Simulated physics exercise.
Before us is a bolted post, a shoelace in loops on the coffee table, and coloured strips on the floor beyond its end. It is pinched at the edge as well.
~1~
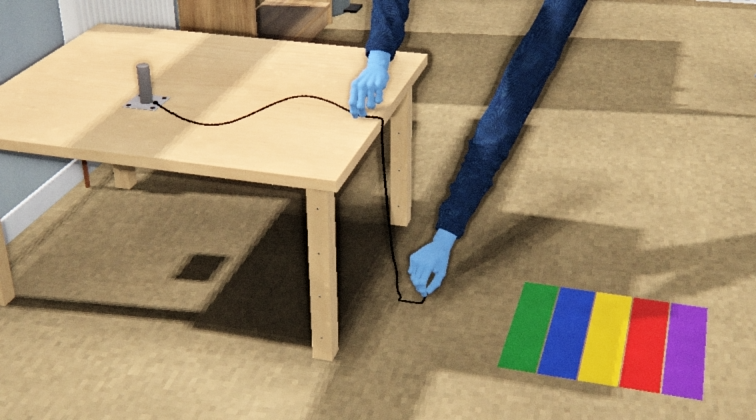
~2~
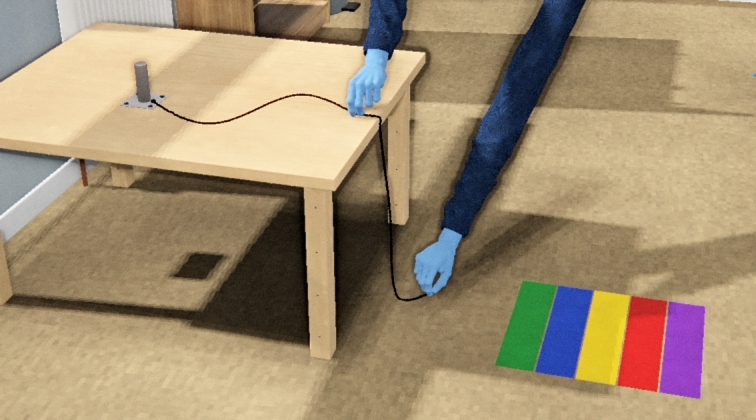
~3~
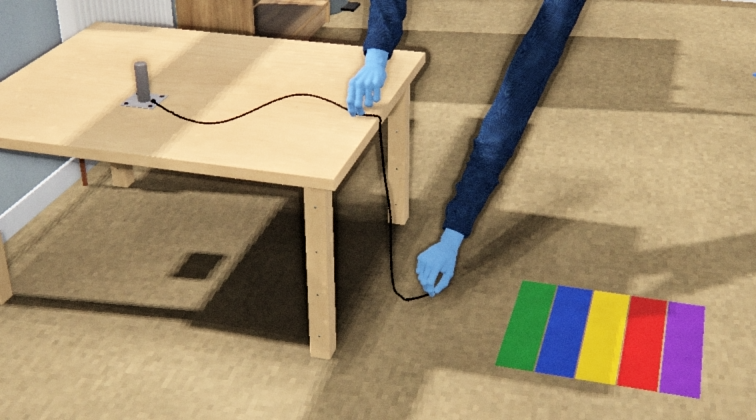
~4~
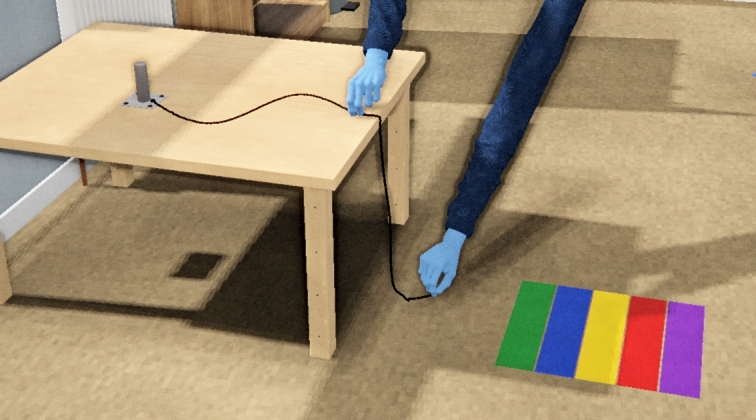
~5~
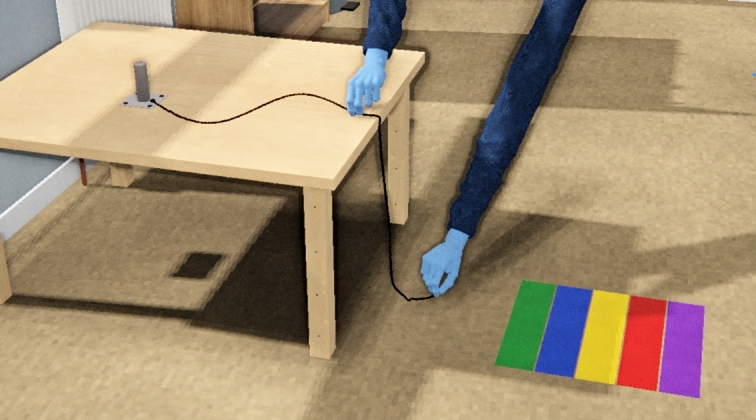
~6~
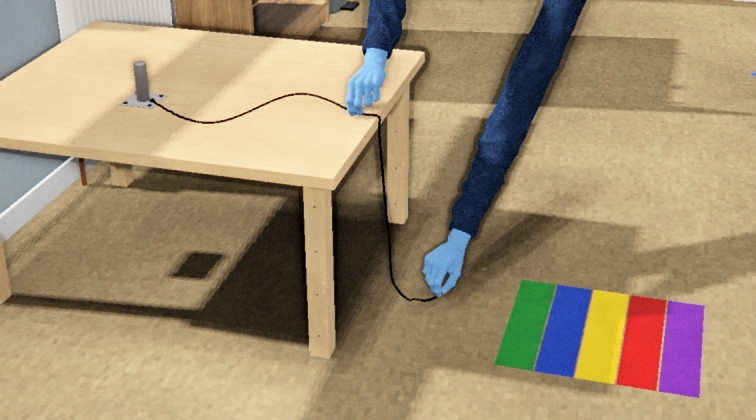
Beside a wooden table, a gloved hand shifts a dark cord's end slightly to the right.
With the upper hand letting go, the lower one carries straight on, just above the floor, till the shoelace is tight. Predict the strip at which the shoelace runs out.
I would say the red strip.
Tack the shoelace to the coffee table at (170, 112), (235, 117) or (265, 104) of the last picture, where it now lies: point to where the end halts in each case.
Near (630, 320), then (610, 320), then (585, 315).
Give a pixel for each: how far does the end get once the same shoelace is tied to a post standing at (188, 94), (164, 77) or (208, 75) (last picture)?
Going through the tries, you get (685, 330), then (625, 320), then (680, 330).
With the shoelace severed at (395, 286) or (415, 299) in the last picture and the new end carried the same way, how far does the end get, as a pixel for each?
It would end up close to (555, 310), then close to (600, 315).
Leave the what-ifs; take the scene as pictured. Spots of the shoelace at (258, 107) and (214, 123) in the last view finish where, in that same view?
The first ends at (295, 111) and the second at (242, 107).
A little later, end near (560, 310); over blue.
Next, end near (611, 318); over yellow.
When it is tight, end near (641, 322); over red. The red one.
